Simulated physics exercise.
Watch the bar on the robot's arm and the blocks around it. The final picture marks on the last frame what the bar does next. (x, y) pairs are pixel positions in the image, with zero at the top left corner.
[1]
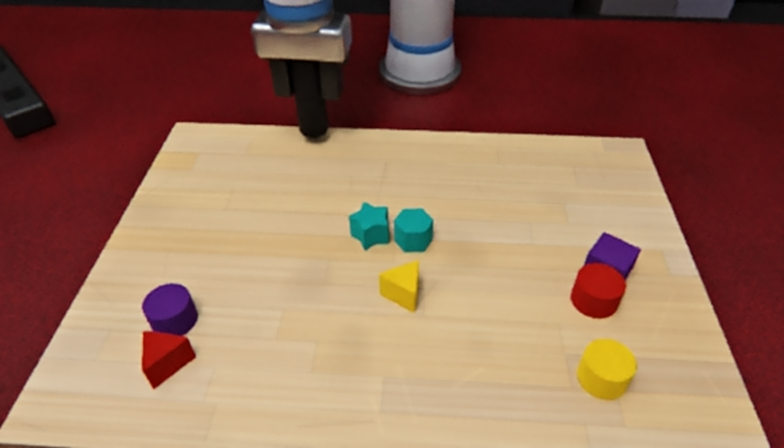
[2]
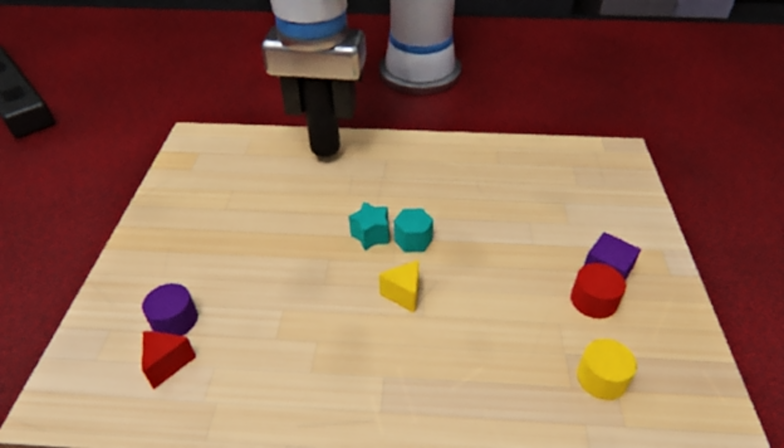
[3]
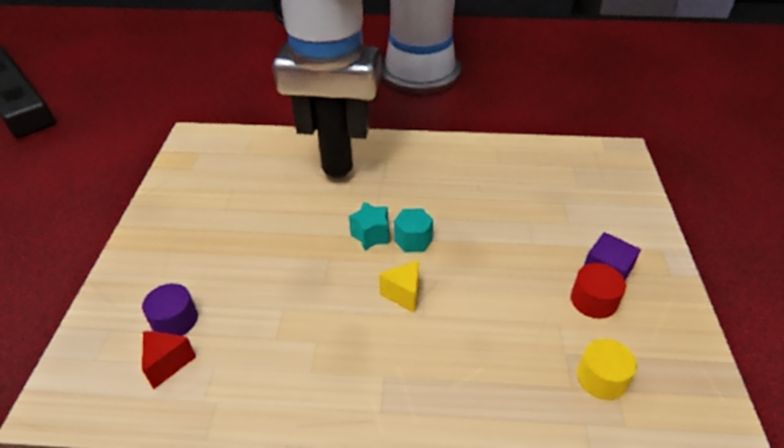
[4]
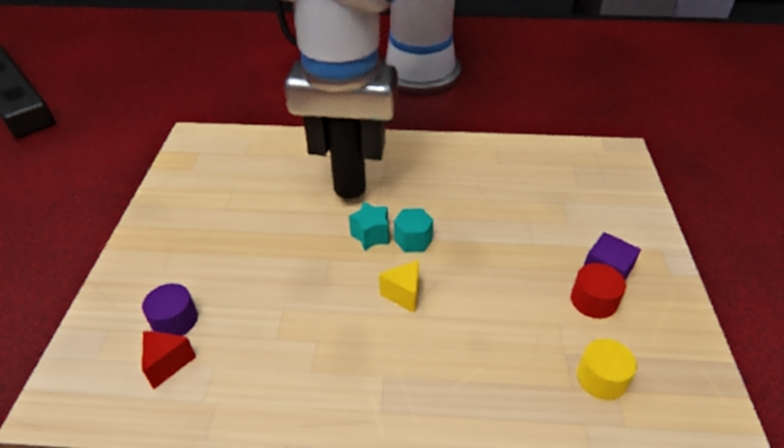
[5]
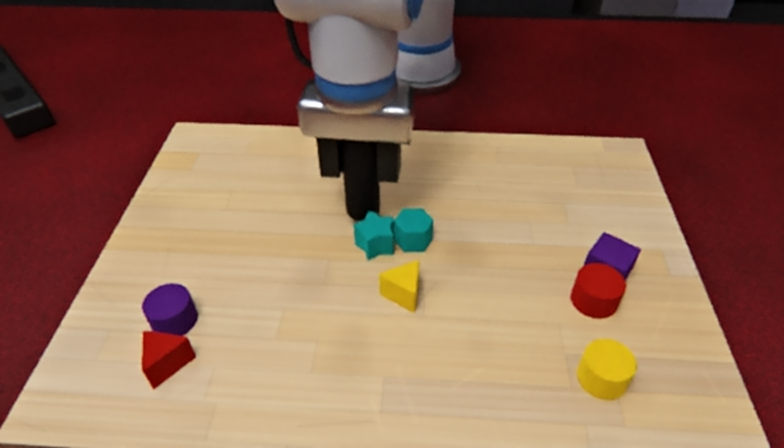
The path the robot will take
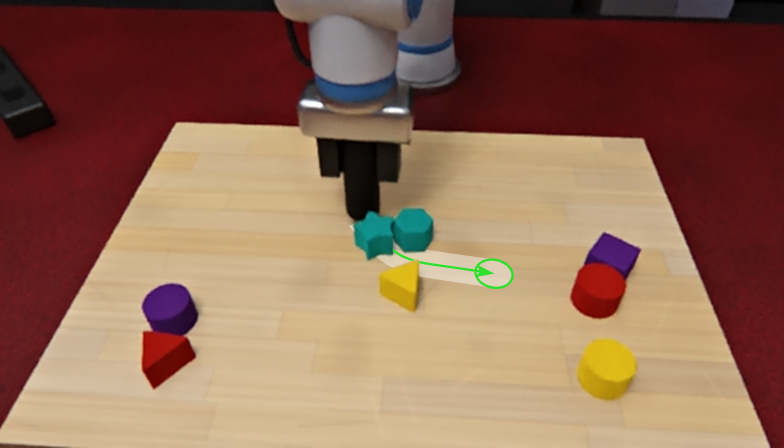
On a wooden board, a robot arm lowers its black bar toward the viewer and nudges a turquoise star block slightly.
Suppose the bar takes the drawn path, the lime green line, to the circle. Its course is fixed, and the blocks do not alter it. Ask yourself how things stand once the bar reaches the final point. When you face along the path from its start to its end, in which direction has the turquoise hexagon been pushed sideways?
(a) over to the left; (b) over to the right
Option a.
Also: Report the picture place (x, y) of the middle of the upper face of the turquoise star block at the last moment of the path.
I'd expect the centre of its top face to be at (393, 262).
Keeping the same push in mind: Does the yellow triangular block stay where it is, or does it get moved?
Moved off its spot.
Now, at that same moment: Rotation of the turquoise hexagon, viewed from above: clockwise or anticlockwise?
It turns counter-clockwise.
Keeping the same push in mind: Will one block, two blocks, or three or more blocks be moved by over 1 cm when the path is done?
I predict three or more.
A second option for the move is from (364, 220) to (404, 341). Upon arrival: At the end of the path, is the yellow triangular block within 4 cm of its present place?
No.
The drawn path runs from (364, 220) by way of (392, 250) and (440, 266) to (494, 273).
What follows on the original path. One third of the way, bar (392, 241); turquoise star block (386, 256), turned 55° clockwise; turquoise hexagon (429, 226), turned 50° anticlockwise.
Two thirds of the way, bar (441, 257); turquoise star block (393, 262), turned 85° clockwise; yellow triangular block (406, 288); turquoise hexagon (464, 225).
At the end, bar (496, 265); turquoise star block (393, 262), turned 85° clockwise; yellow triangular block (406, 288); turquoise hexagon (475, 223), turned 165° anticlockwise; red circular block not moved.
